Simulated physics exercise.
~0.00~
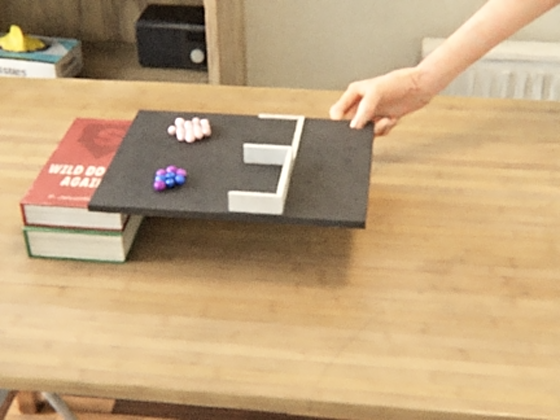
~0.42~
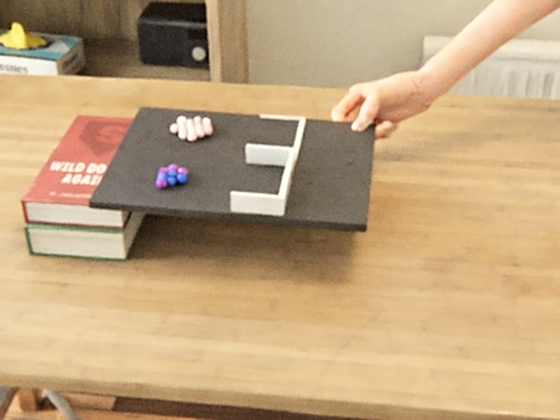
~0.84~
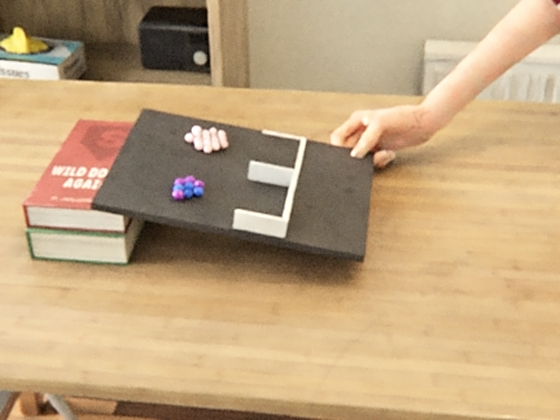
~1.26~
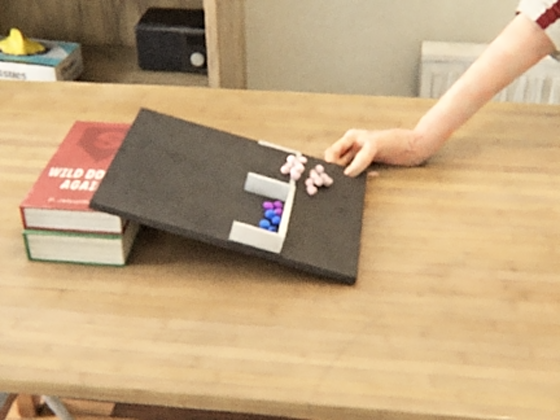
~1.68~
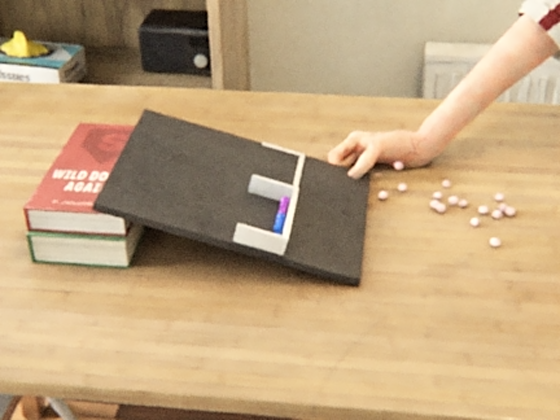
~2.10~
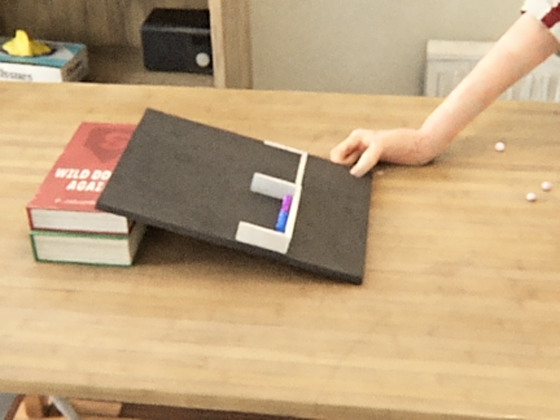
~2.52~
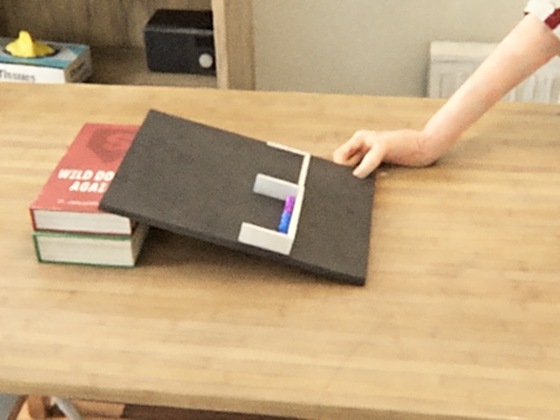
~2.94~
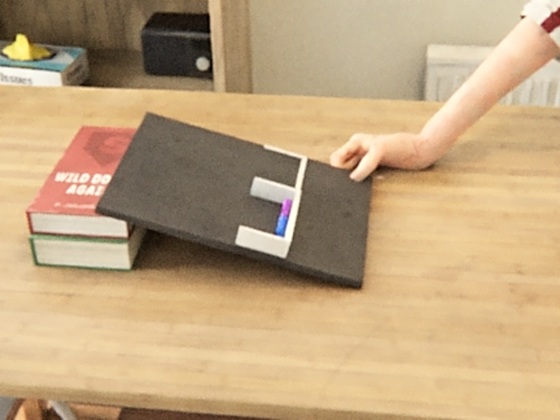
On a wooden table, a hand lowers a board; pink pieces roll off, purple-blue ones stay.
